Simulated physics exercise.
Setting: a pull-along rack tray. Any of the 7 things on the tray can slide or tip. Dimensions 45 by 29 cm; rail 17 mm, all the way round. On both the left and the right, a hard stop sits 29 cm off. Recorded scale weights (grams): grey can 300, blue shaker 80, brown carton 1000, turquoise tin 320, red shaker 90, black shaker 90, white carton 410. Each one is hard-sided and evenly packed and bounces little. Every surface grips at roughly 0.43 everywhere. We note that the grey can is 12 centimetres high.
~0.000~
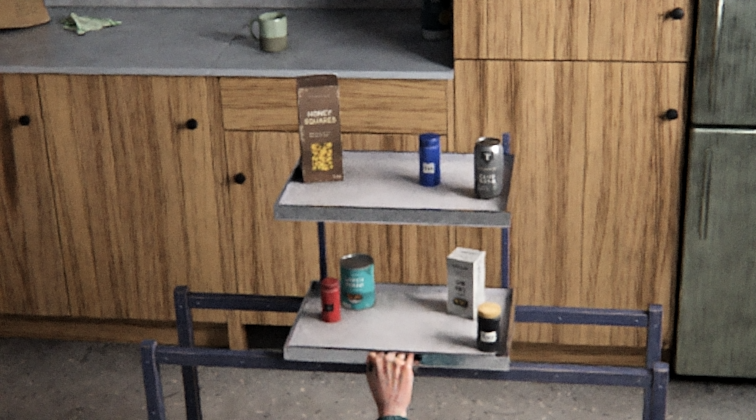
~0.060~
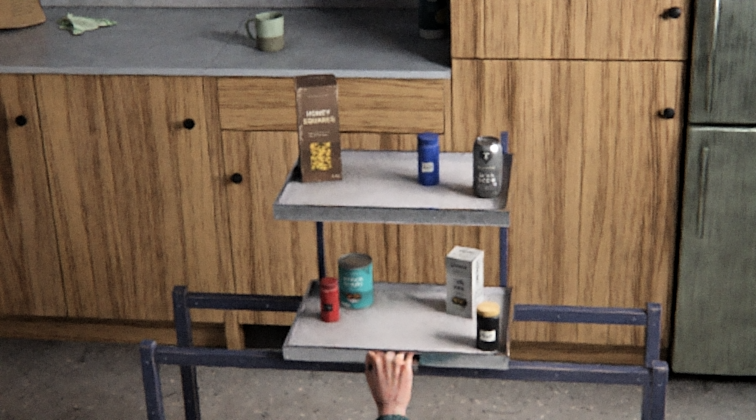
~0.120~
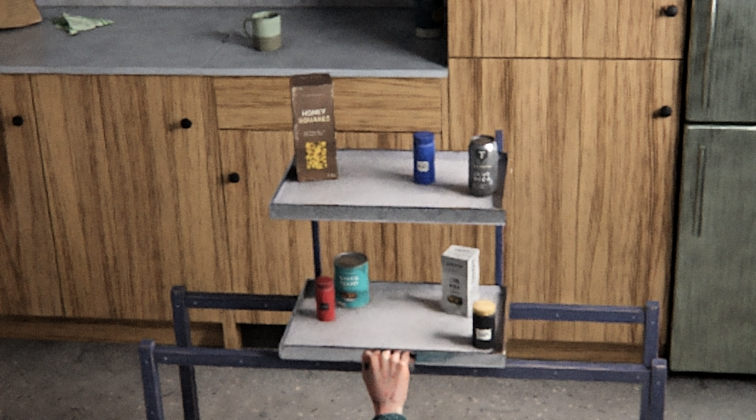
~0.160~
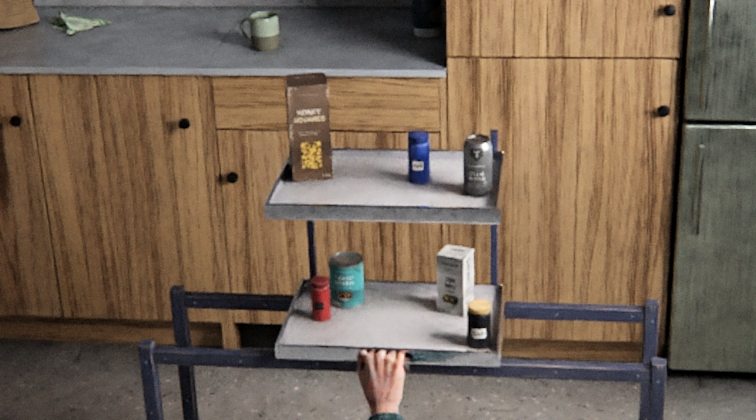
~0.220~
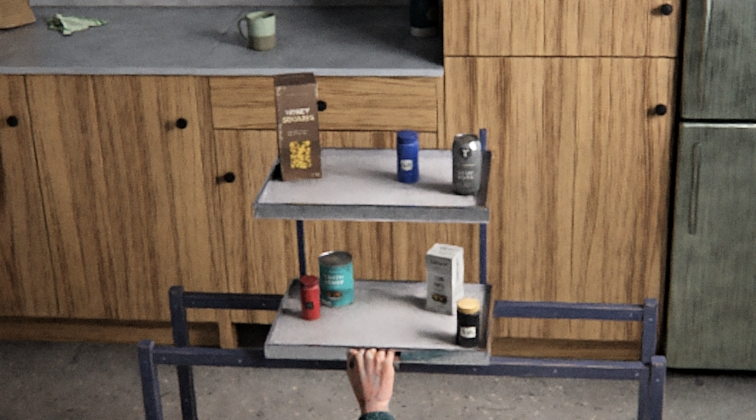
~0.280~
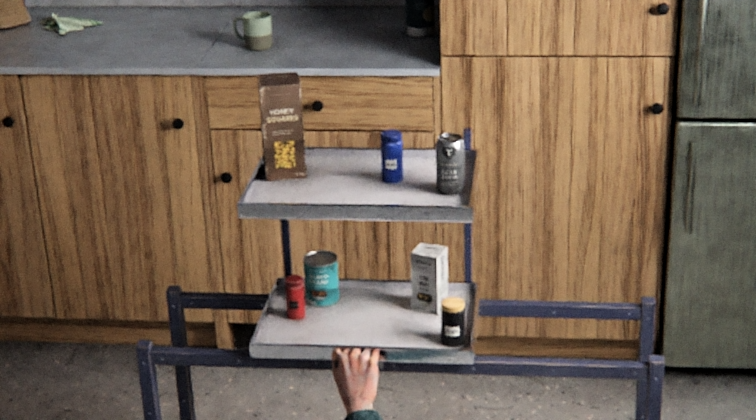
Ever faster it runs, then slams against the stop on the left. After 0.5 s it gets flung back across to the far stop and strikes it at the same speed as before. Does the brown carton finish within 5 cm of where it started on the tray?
No.
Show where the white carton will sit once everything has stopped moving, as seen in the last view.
Look near (569, 293) and you'll find it.
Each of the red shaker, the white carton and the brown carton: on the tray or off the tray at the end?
Well, the red shaker does come off, the white carton does not come off, and the brown carton does come off.
By 0.78 s, tray has slid 29 cm left; brown carton and red shaker now off the tray; blue shaker tilted 70°; black shaker tilted 67°.
By 1.58 s, tray has slid 13 cm left; blue shaker on its side; black shaker on its side; white carton on its side.
By 2.18 s, tray has slid 29 cm right; white carton on its side; blue shaker on its side; black shaker on its side.
When it is over (3.3 s), off the tray, grey can, brown carton and red shaker; lying over on the tray, blue shaker, black shaker and white carton; not toppled but over 5 cm from the start, turquoise tin.
